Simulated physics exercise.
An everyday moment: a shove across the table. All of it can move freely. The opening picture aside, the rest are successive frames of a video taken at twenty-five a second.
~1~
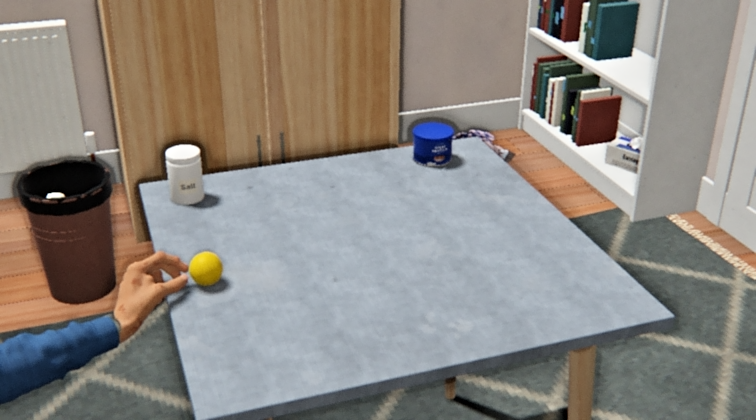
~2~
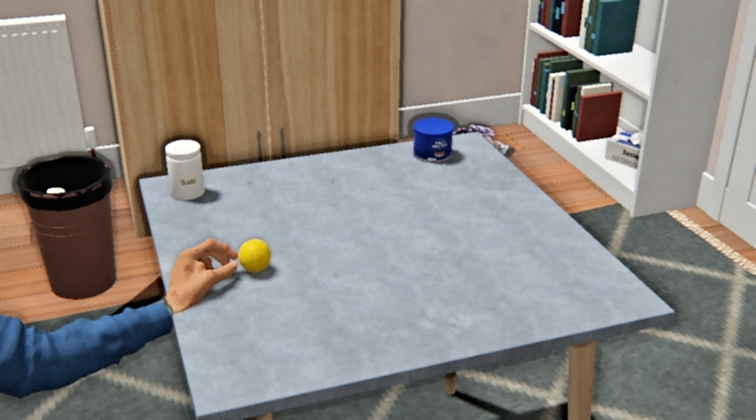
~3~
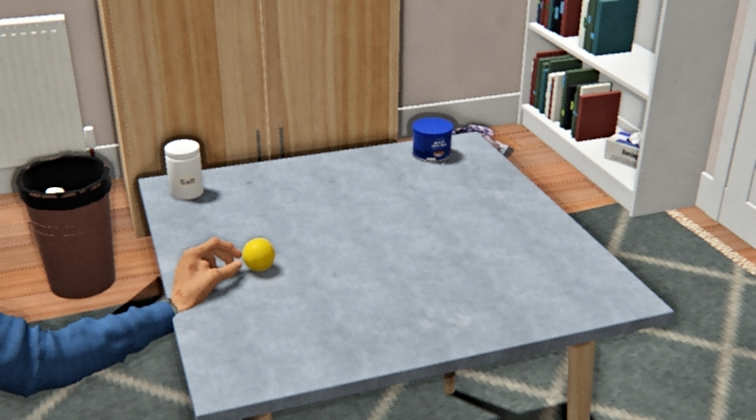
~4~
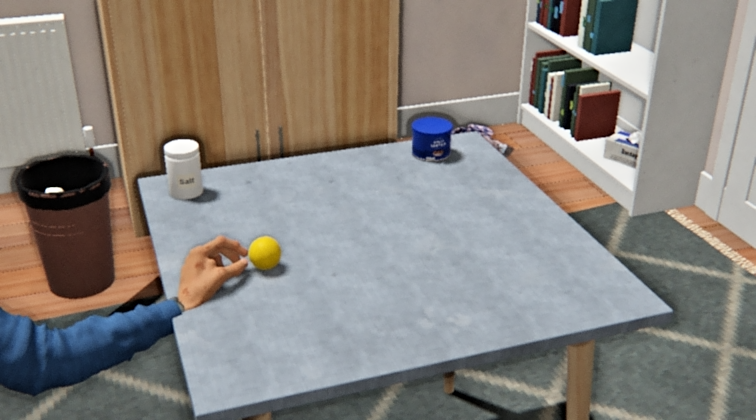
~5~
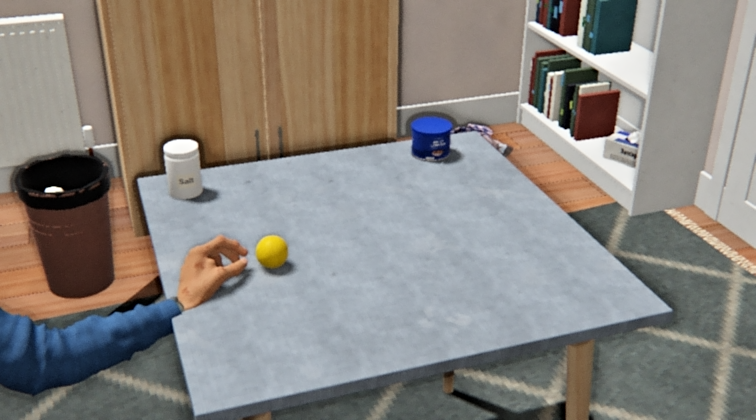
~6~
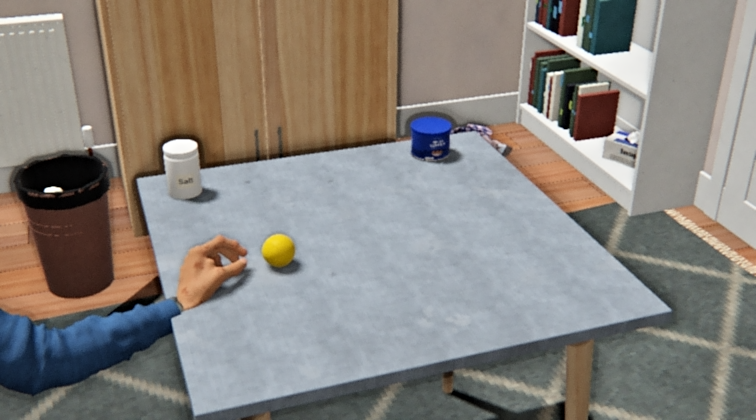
A yellow lemon sits by a hand in a blue sleeve at the left side of a grey table, seen from above in a room with a patterned rug. A white jar stands at the back left and a blue tub at the back right, with a dark bin and white bookshelf beyond. The hand pushes the lemon rightward, then stays back as it slides slightly farther.
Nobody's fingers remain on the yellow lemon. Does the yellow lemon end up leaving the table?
No.
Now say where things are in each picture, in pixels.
The first frame shows under the hand; yellow lemon (206, 269).
The second frame shows under the hand; yellow lemon (255, 256).
The third frame shows under the hand; yellow lemon (259, 255).
The fourth frame shows yellow lemon (265, 253).
The fifth frame shows yellow lemon (272, 252).
The sixth frame shows yellow lemon (279, 251) displaced a little.
Then, 0.20 s past the last view, yellow lemon displaced about its own width near (311, 245).
Then, 0.60 s past the last view, yellow lemon displaced well along near (357, 238).
Finally, moved from the start, yellow lemon. Final places as the last picture's camera would see them, yellow lemon near (383, 233).
